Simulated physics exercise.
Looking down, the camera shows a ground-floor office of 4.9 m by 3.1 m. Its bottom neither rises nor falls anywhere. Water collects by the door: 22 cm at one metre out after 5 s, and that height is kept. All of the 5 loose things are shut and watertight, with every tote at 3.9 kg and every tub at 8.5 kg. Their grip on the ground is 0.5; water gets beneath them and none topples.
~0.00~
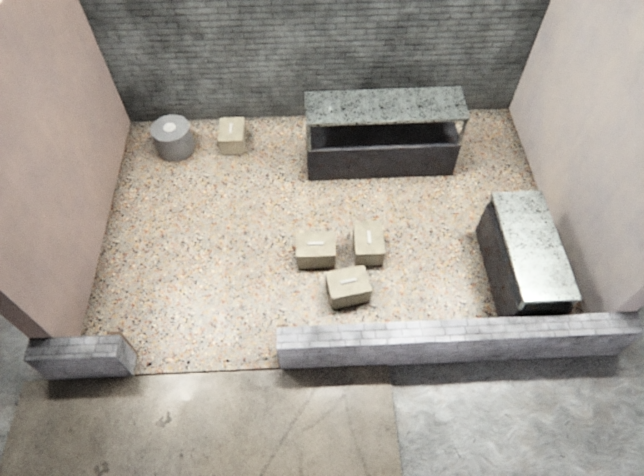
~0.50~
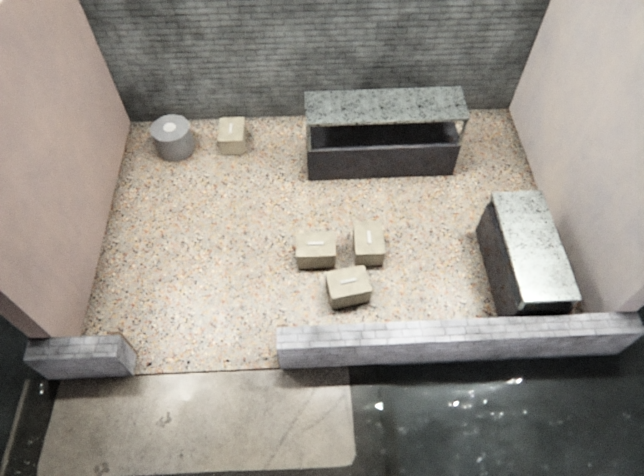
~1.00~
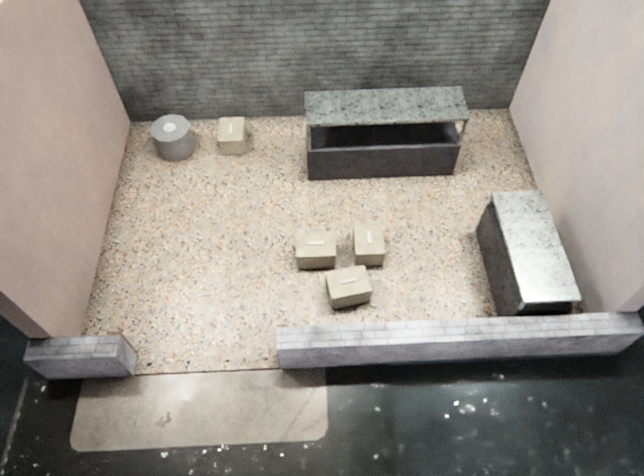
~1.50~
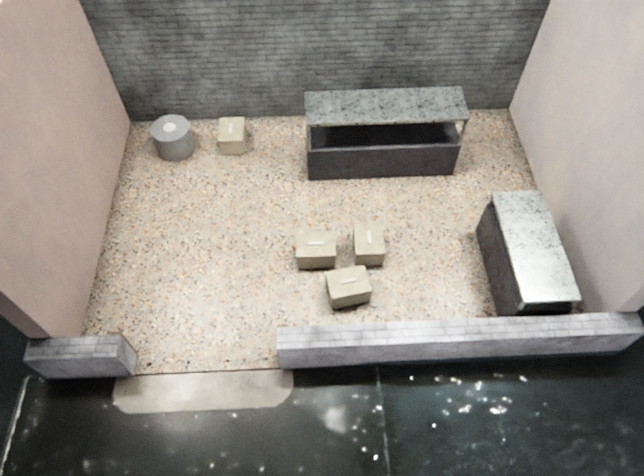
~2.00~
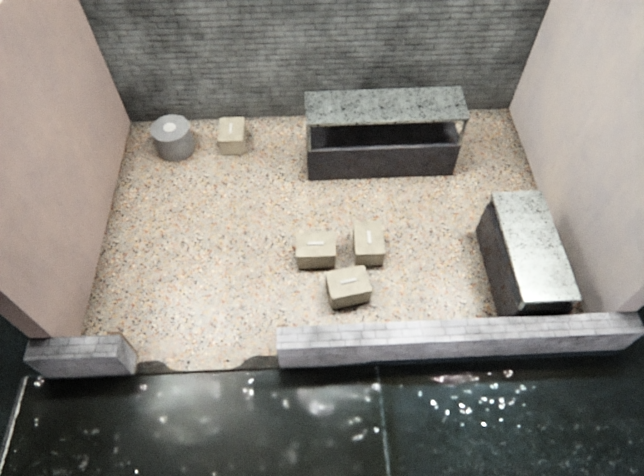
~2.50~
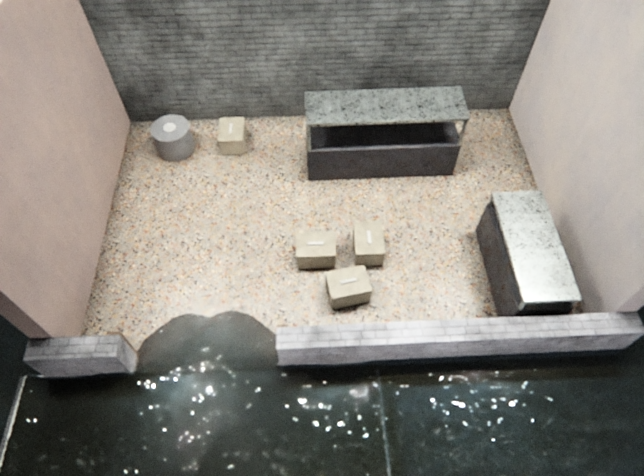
Ground-floor office seen from above, dark water spreading over the pavement outside, then creeping through the doorway, the boxes inside staying still.
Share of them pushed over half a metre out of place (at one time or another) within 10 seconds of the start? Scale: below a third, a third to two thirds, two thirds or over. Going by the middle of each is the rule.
The moved portion lies in the middle band, a third to two thirds.
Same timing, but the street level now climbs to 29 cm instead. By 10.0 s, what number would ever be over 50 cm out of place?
Under that setup the answer is 4.
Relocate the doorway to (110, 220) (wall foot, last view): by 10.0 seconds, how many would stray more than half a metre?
That gives 4 of them.
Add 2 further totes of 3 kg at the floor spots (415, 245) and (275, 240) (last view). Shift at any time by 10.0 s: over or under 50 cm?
In turn: Within the mark, beyond the mark.
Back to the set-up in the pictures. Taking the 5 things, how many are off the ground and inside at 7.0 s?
That would be 3 of them.
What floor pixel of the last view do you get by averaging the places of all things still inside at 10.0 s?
Mean floor pixel: About (344, 205).
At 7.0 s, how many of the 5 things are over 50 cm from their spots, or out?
By my reckoning, 1.
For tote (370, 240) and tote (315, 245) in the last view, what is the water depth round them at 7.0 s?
First roughly 2 cm, second roughly 4 cm.
After 3.5 s 0 of 5 are over 50 cm from their spots; 0 afloat.
After 4.5 s 0 of 5 are over 50 cm from their spots; 0 afloat.
After 7.0 s 1 of 5 are over 50 cm from their spots; 3 afloat.
After 10.0 s 2 of 5 are over 50 cm from their spots, and 2 have been at some point; 3 afloat.
